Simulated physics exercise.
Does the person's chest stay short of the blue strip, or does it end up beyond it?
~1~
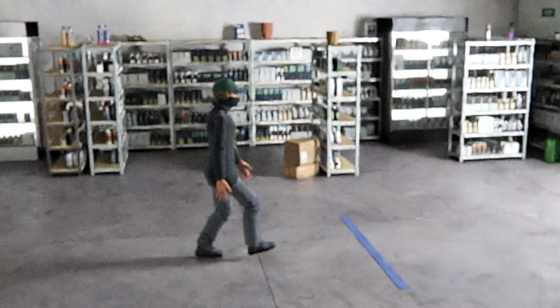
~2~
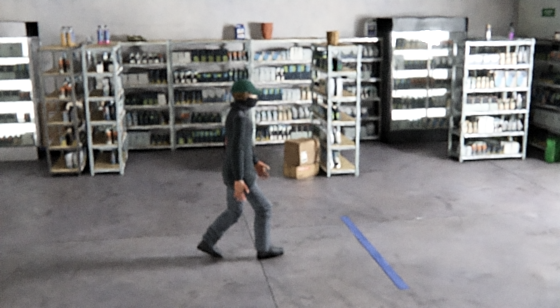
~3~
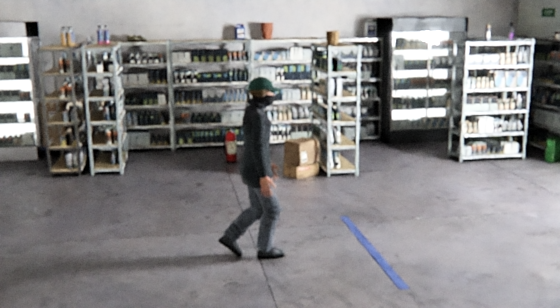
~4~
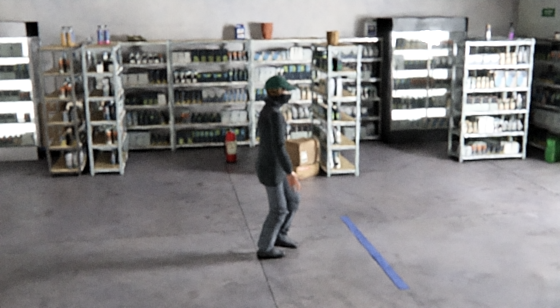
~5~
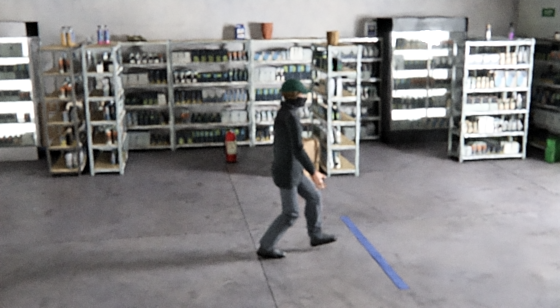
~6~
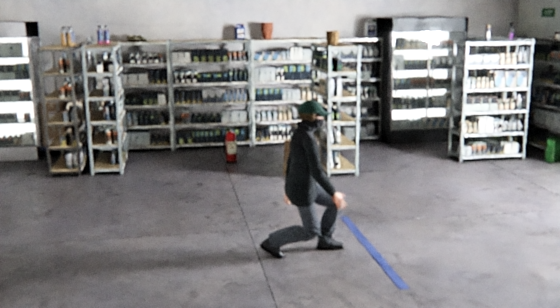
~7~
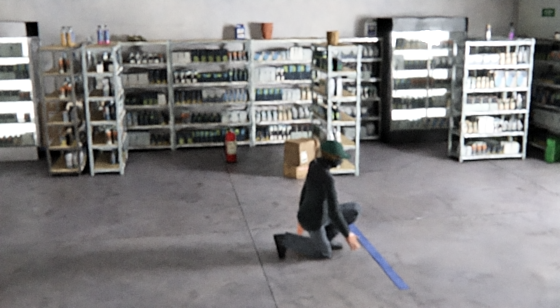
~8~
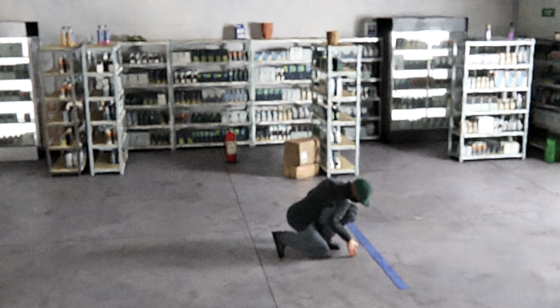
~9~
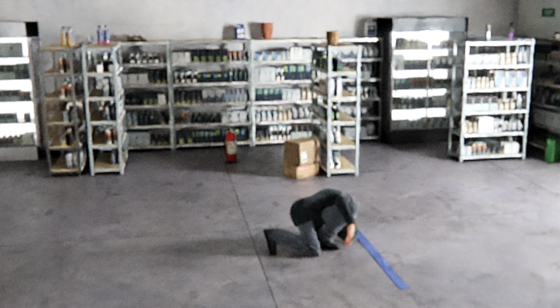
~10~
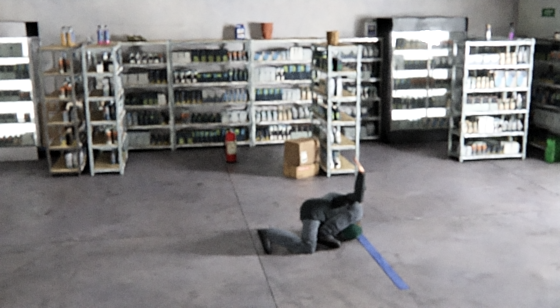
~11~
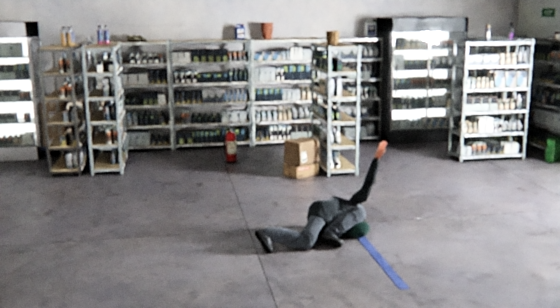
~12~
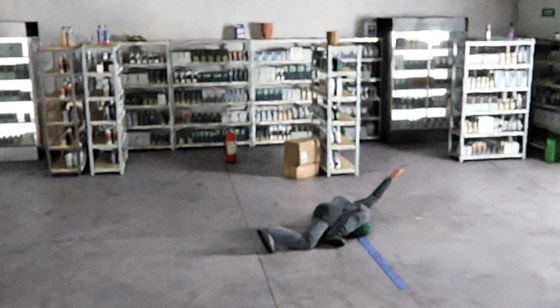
The chest stays short of the blue strip. The person goes down on the left side of it, with only the head and raised arm reaching towards or over it.
A person in a green cap and dark grey clothes walks to the right across a grey concrete floor, seen from a still, raised view. White shelves packed with bottles line the back wall, with cardboard boxes and a red extinguisher in front, and a blue strip lies slanting on the floor. Nearing the strip, the person bends the knees, sinks to a kneel and folds forward until the head is low by the floor. One arm swings up and out to the right as the body flattens. The person ends down on the floor, head beside the strip and chest short of it, that arm still raised.
